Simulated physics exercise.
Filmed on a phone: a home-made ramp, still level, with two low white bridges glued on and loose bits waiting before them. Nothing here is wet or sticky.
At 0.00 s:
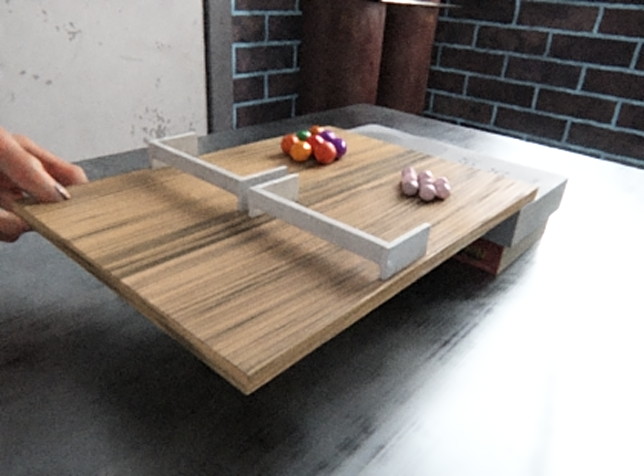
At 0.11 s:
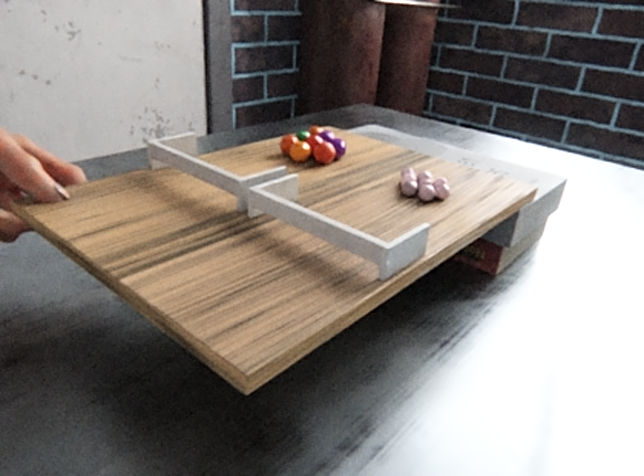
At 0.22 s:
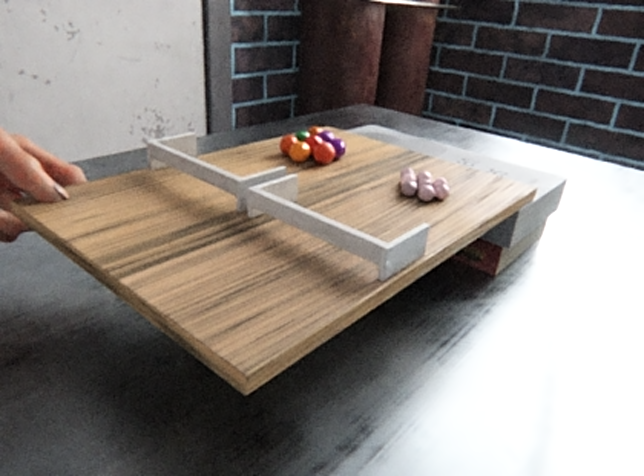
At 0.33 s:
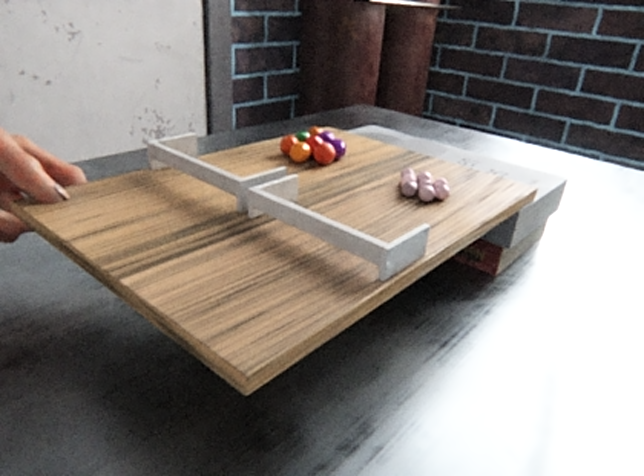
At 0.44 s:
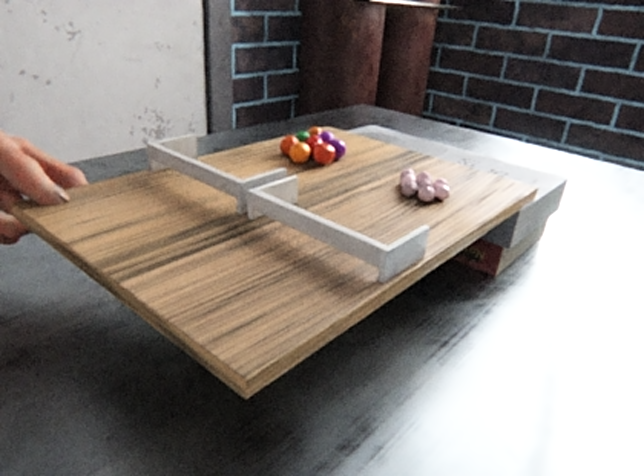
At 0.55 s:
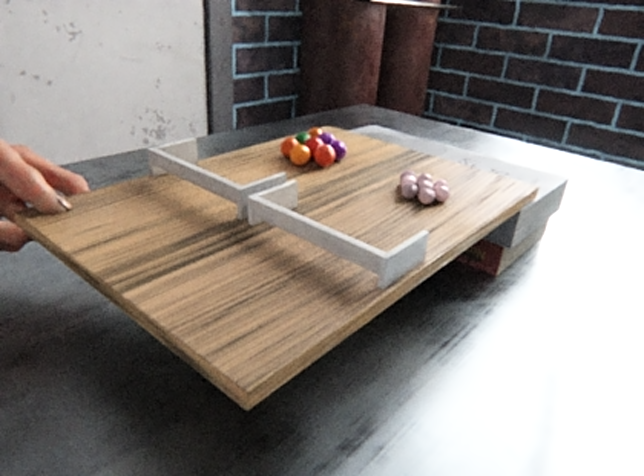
A wooden board, held at its left end by a hand and resting on a stack at the right, stays nearly still, then its near end dips slightly; the colourful balls, pale pink balls and two light-coloured gates keep their places on it.
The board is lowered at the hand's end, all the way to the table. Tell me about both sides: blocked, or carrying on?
In the end the near lot cannot fit through, and the far lot cannot fit through.
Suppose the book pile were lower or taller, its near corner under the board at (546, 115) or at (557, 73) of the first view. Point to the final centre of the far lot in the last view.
Around (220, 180) in the first try, (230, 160) in the second.
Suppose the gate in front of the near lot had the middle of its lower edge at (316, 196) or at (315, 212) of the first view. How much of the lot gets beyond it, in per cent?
First some 100, then 100 per cent.
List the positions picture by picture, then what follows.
Held end of the board at (249, 365), level; book pile at (428, 174), about a quarter as high as the board is long; near lot at (426, 186), a few sugar pearls; far lot at (314, 145), a few glass marbles; near gate at (314, 223), its slot lower than a piece; far gate at (194, 167), its slot lower than a piece, in the first frame.
Held end of the board at (248, 365), level; far lot at (313, 146), in the second frame.
Held end of the board at (248, 365), level; near lot at (425, 186), in the third frame.
Held end of the board at (248, 365), level; far lot at (313, 146), in the fourth frame.
Held end of the board at (248, 368), level; near lot at (425, 187), in the fifth frame.
Held end of the board at (249, 380), down by 2°; book pile at (428, 175); near lot at (425, 189), not moving; far lot at (313, 148), not moving; near gate at (313, 232); far gate at (193, 174), in the sixth frame.
After 0.75 s, board sloping at 6°; near lot where it was; far lot where it was.
After 1.02 s, board sloping at 12°; near lot on its way down; far lot on its way down.
After 1.29 s, board resting at 13°; near lot has reached its gate; far lot has reached its gate.
At rest (1.8 s), board resting at 13°; near lot gathered behind its gate; far lot gathered behind its gate.
